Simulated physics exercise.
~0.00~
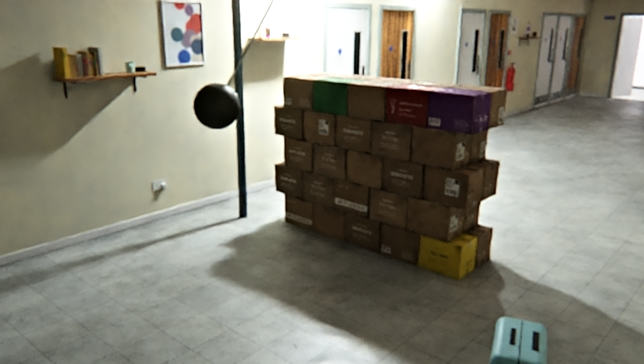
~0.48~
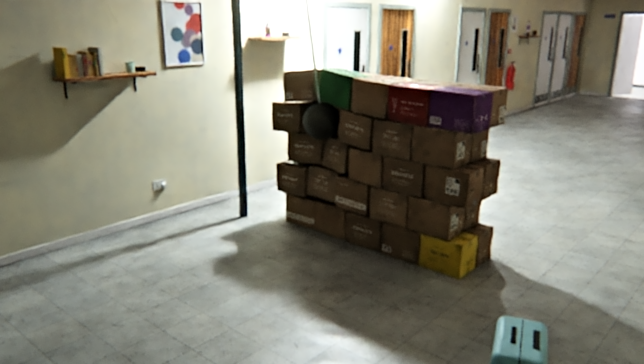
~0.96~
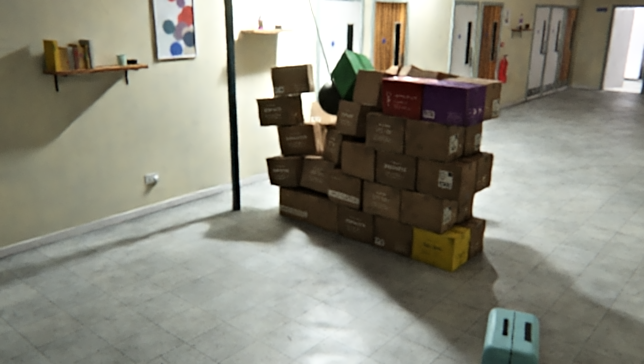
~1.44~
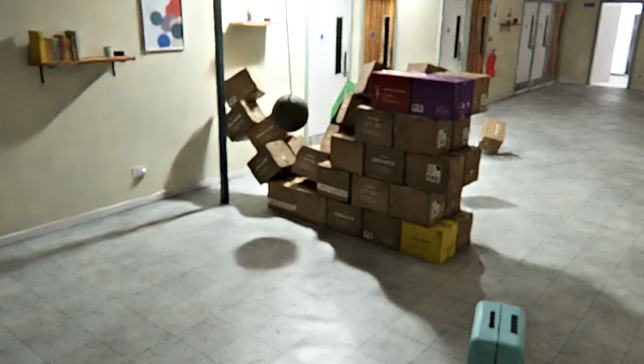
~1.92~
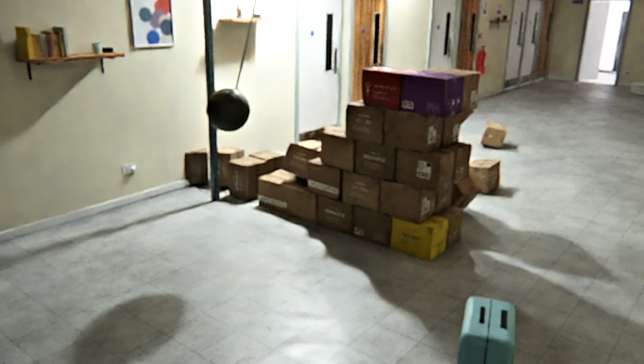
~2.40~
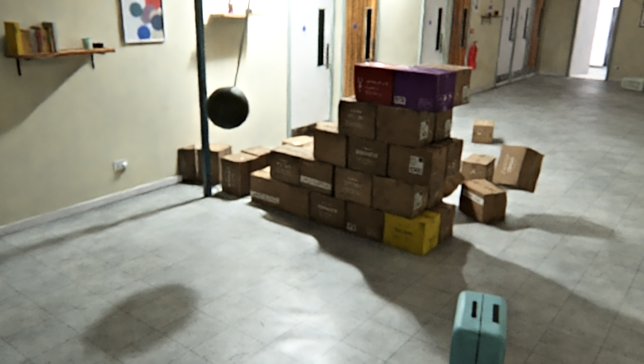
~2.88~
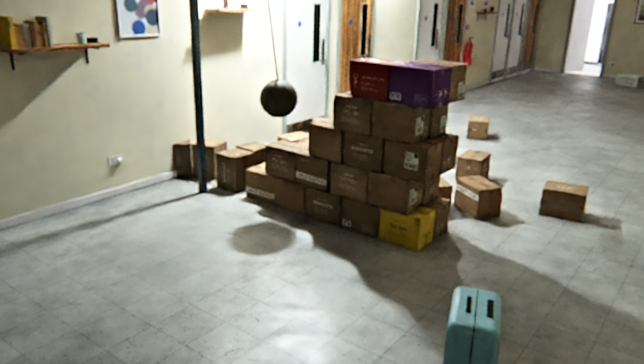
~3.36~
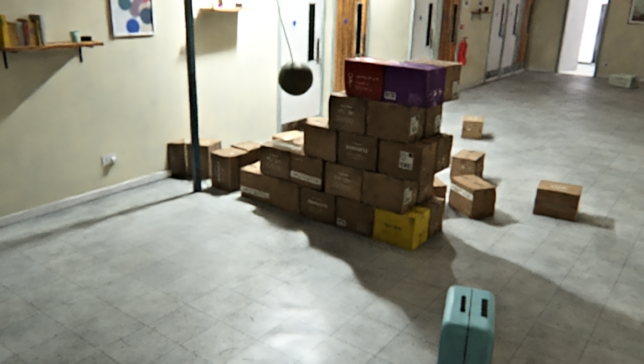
A dark ball swings into stacked cartons, toppling many while the red one stays up.
